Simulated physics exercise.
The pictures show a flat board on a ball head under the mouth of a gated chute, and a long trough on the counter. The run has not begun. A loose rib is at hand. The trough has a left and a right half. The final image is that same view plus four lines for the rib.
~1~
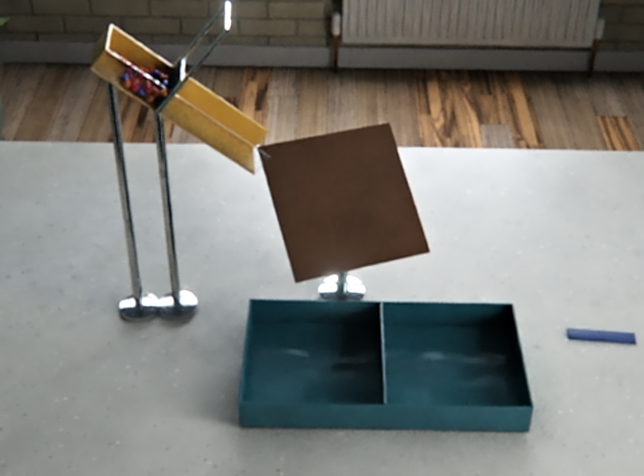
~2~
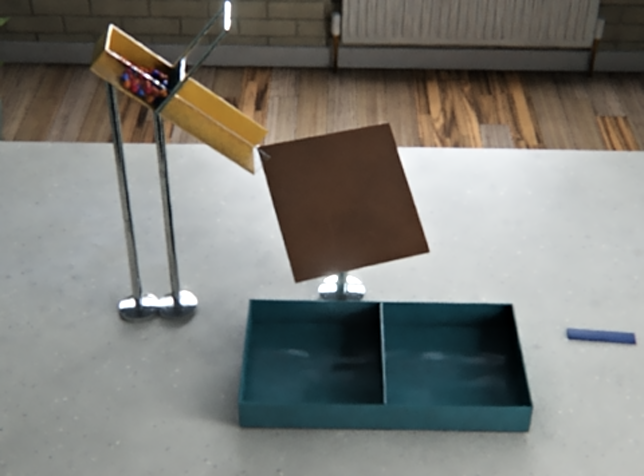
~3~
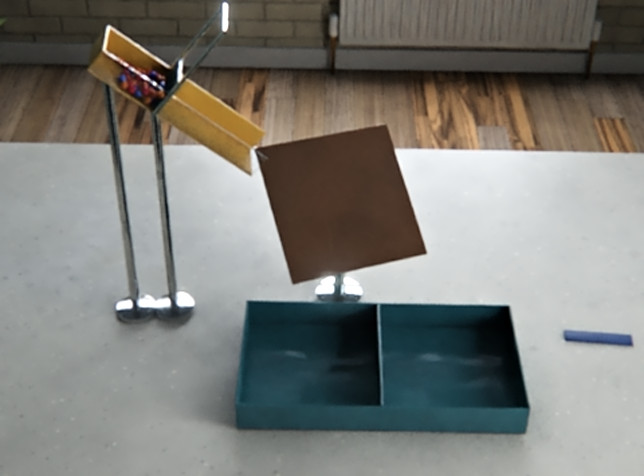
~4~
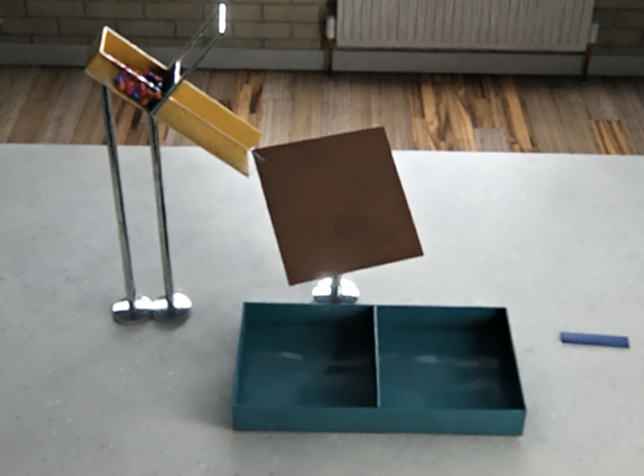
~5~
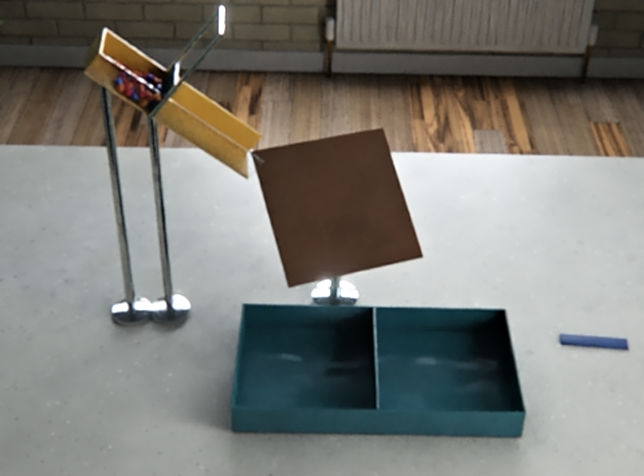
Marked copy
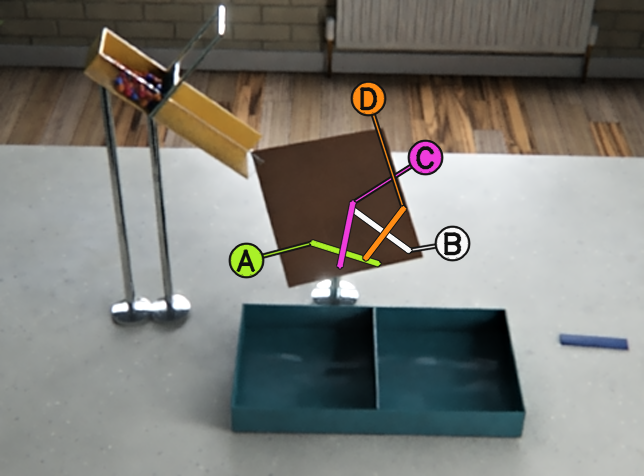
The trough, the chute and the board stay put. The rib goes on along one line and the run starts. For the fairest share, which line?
D beats the others.
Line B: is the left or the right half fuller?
Right.
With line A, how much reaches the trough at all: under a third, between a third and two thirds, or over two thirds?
Line A gives over two thirds.
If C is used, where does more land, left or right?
More lands on the left.
On the marked copy, line A from (312, 243) to (377, 263); line B from (353, 210) to (408, 250); line C from (352, 203) to (340, 265); line D from (403, 208) to (365, 257).
Choosing A, of what is caught, a small part in the left half, most in the right.
Choosing B, of what is caught, about a quarter in the left half, most in the right.
Choosing C, of what is caught, nearly all in the left half, a stray few in the right.
Choosing D, of what is caught, about half in the left half, about half in the right.
